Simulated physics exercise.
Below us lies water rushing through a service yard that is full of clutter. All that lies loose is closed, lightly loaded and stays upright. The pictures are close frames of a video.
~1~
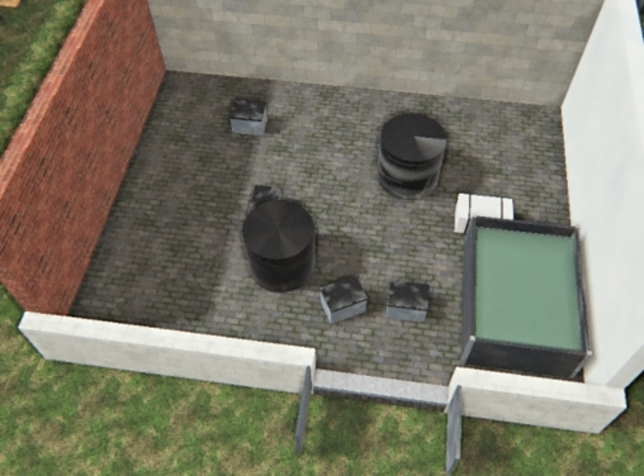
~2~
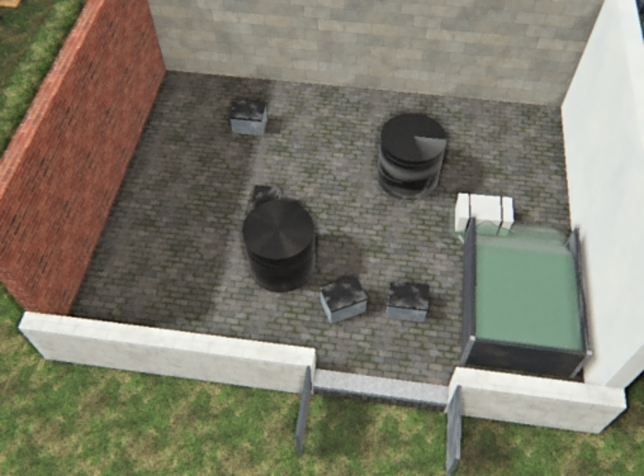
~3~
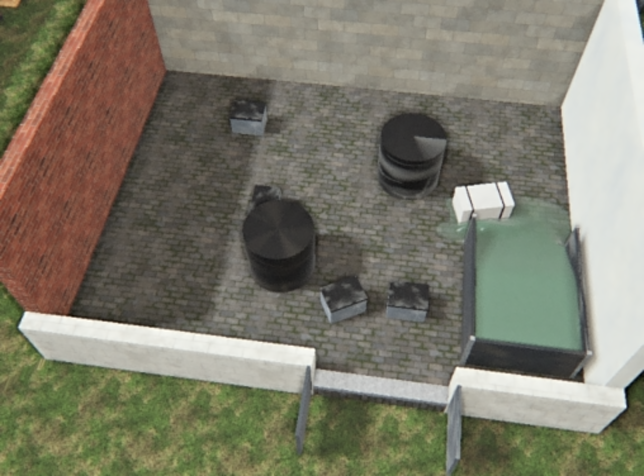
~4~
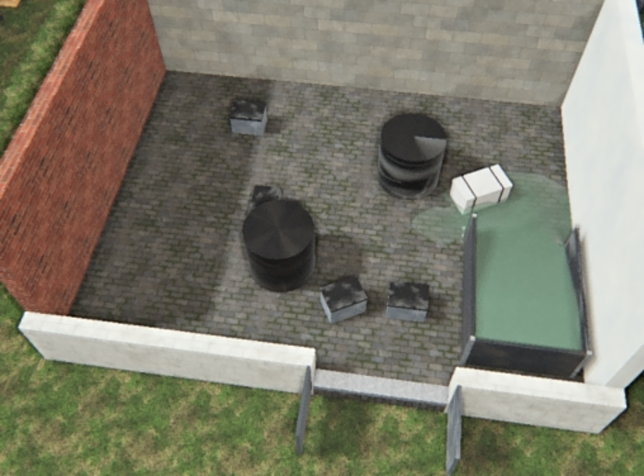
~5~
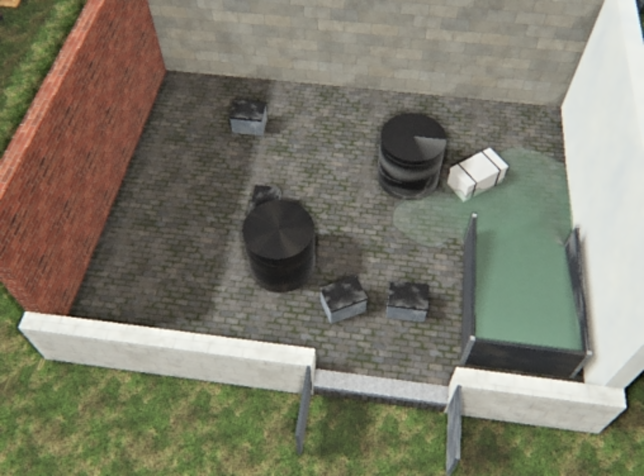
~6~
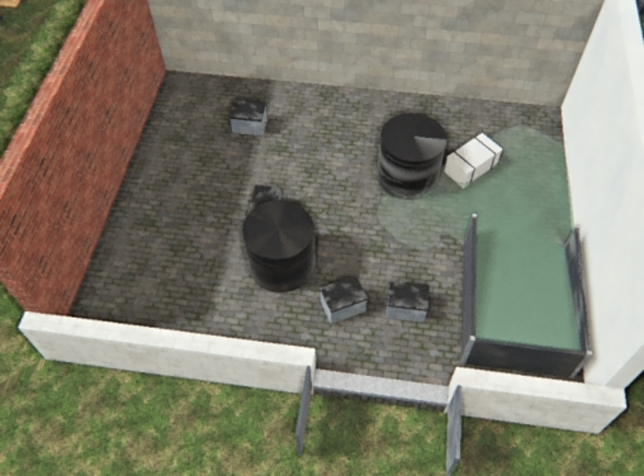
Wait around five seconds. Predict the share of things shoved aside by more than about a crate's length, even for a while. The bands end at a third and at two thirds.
It is from one to two thirds.
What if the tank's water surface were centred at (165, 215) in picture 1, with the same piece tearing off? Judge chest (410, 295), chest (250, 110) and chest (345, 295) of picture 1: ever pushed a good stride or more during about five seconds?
As listed: Never so far, shifted that much, not that far.
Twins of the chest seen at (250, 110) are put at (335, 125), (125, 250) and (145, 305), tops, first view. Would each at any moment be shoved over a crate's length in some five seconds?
In that order: Yes, under that, short of that.
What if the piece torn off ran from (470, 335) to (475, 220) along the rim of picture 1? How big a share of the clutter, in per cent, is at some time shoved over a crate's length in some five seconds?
I make it 80 per cent.
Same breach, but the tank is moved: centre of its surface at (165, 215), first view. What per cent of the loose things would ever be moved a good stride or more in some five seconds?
About 20 per cent.
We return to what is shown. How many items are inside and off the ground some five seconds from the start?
That makes 0.
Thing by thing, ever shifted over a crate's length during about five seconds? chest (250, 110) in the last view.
My call: Yes.
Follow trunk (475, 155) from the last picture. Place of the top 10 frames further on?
Roughly at (395, 85).
A moment on, 1 of 5 are well off their spots; 0 afloat.
Next, 1 of 5 are well off their spots; 0 afloat.
Later, 1 of 5 are well off their spots; 0 afloat.
In the end, 2 of 5 are well off their spots, and 2 have been at some point; 0 afloat.
